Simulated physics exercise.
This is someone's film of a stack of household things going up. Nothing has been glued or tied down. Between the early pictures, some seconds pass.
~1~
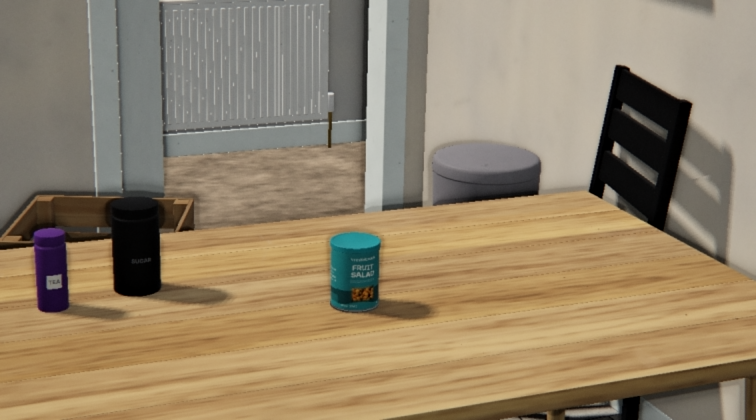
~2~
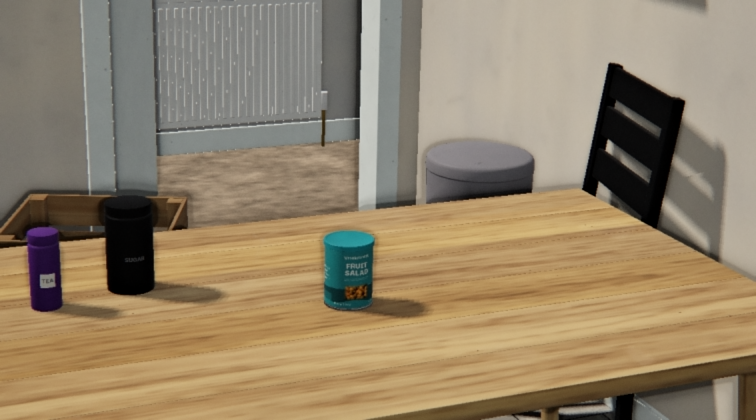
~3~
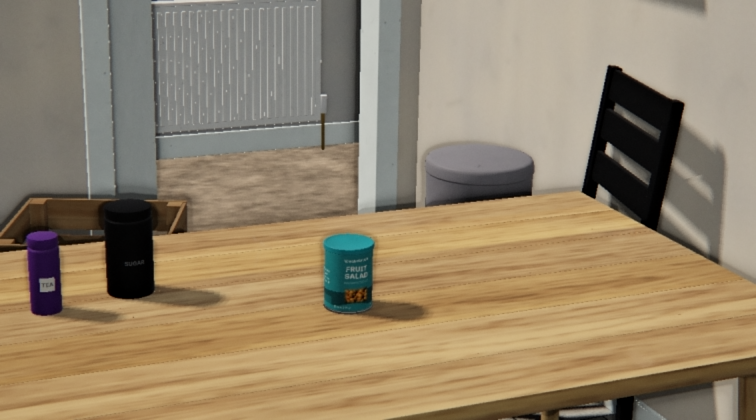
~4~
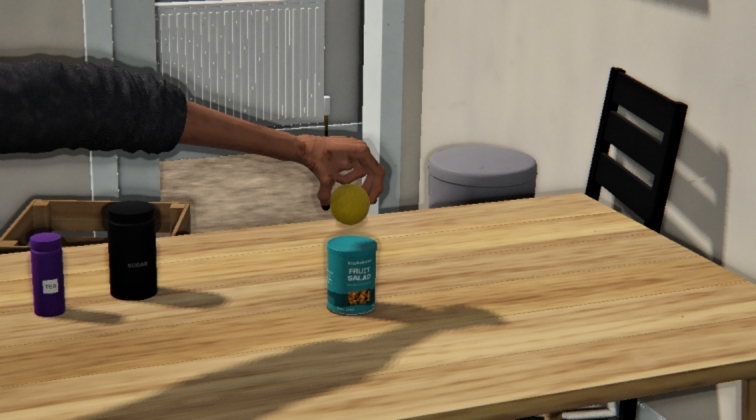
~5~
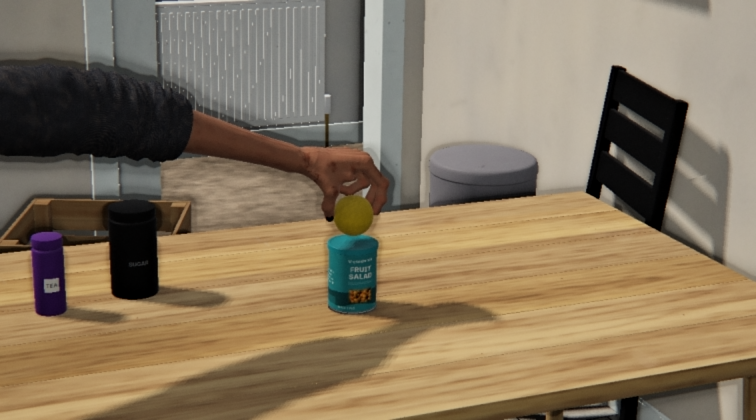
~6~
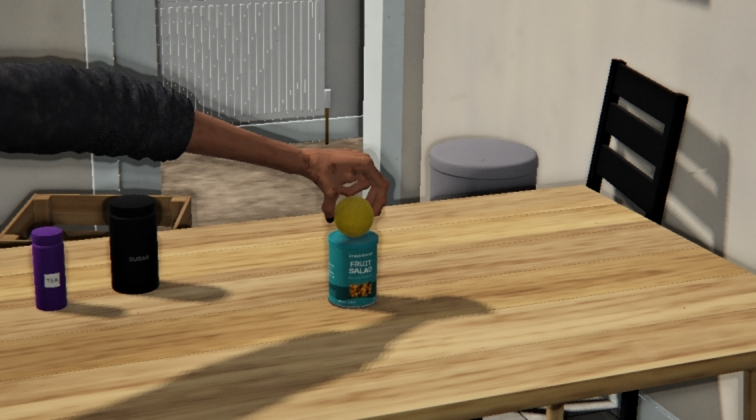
On a wooden table, a dark-sleeved arm reaching in from the left and lowering a yellow lemon onto a turquoise tin.
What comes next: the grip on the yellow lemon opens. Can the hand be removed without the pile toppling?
Yes, the pile stays balanced.
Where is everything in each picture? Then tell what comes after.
In the first picture, the last thing is not in view yet; purple shaker (51, 270).
In the second picture, the last thing is not in view yet; black jar (130, 245).
In the third picture, the last thing is not in view yet; turquoise tin (348, 274).
The fourth picture shows on its way; yellow lemon (350, 205); purple shaker (48, 275).
The fifth picture shows on its way; yellow lemon (353, 215); black jar (133, 249).
The sixth picture shows set down, still held; yellow lemon (353, 216); turquoise tin (353, 269).
Then, 0.30 s after the last picture, nothing has stirred.
Then, 0.70 s after the last picture, yellow lemon resting near (353, 217).
At rest, all 4 in place. Seen from the same camera at the end, yellow lemon near (353, 217). The pile stays up.
